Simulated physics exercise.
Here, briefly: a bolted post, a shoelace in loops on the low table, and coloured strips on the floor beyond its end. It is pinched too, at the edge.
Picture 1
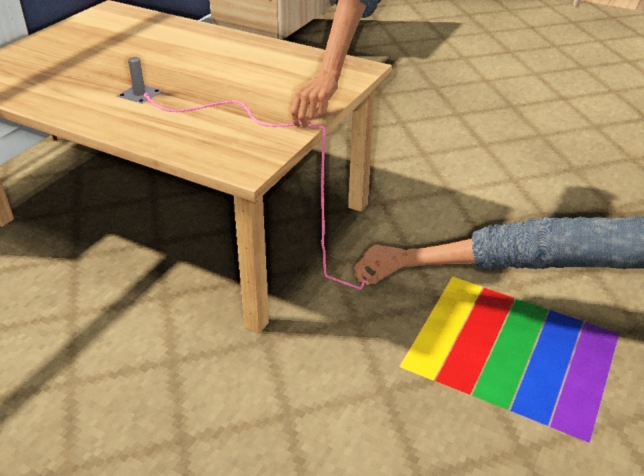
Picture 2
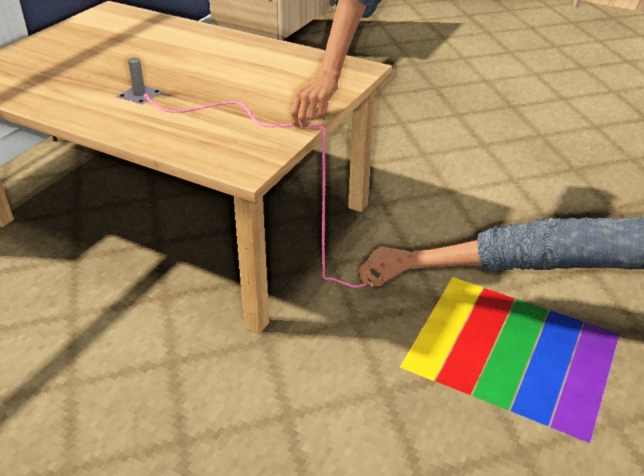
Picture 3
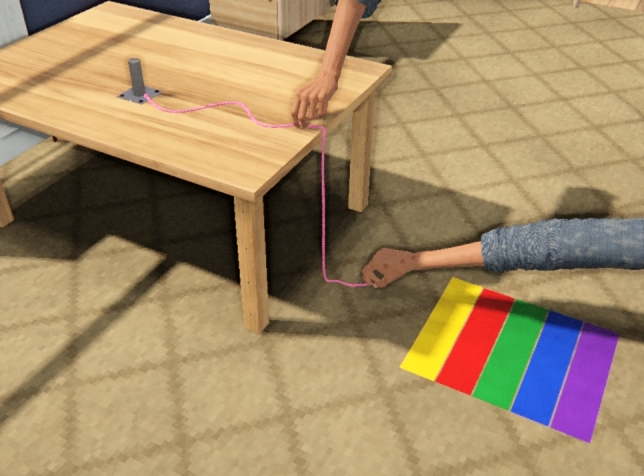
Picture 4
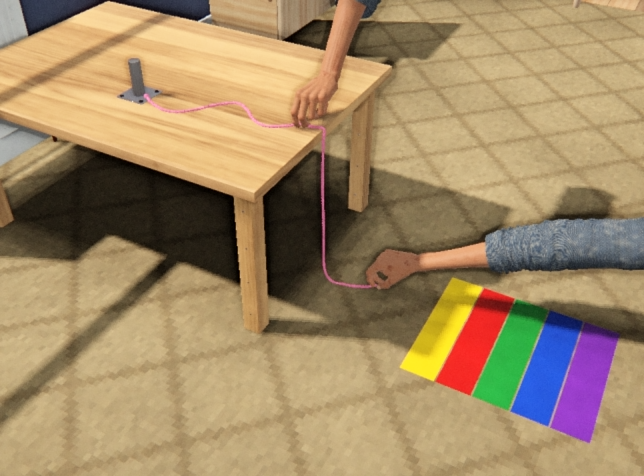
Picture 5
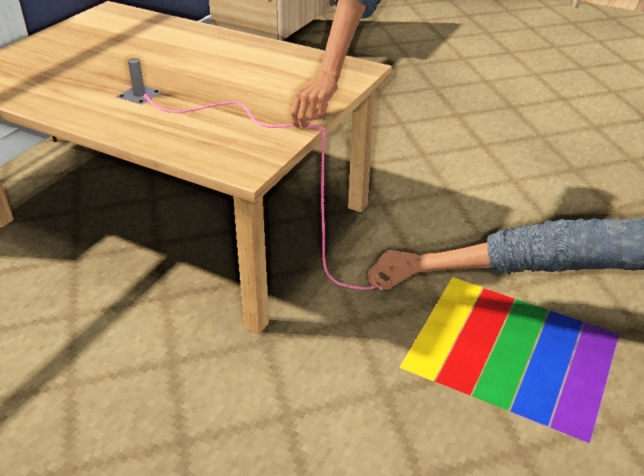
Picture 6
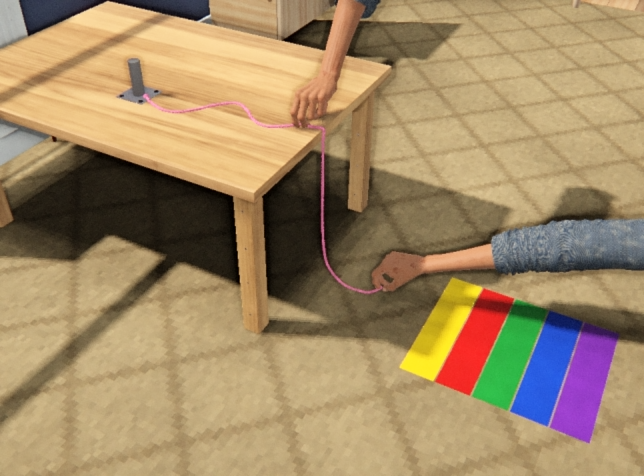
At first, a pink shoelace runs from a small grey post across a low wooden table, pinched at the edge by one hand, and hangs to the floor, where another hand holds its end. The lower hand then draws the end slightly right, near coloured strips, while the upper hand stays still.
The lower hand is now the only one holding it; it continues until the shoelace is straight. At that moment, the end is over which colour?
Over green.
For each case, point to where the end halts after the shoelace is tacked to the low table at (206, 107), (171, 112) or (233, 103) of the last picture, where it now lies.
Pixel places, try by try: (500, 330), (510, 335), (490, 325).
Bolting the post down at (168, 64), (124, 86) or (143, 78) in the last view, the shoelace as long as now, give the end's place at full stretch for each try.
In that order: (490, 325), (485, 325) and (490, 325).
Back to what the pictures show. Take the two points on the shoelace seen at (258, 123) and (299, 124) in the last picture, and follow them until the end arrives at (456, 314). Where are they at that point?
They end up somewhere around (291, 127) and (321, 149).
Soon after, end near (456, 314); over yellow.
After that, end near (496, 328); over red.
At the stop, end near (519, 336); over green. It gets as far as the green strip.
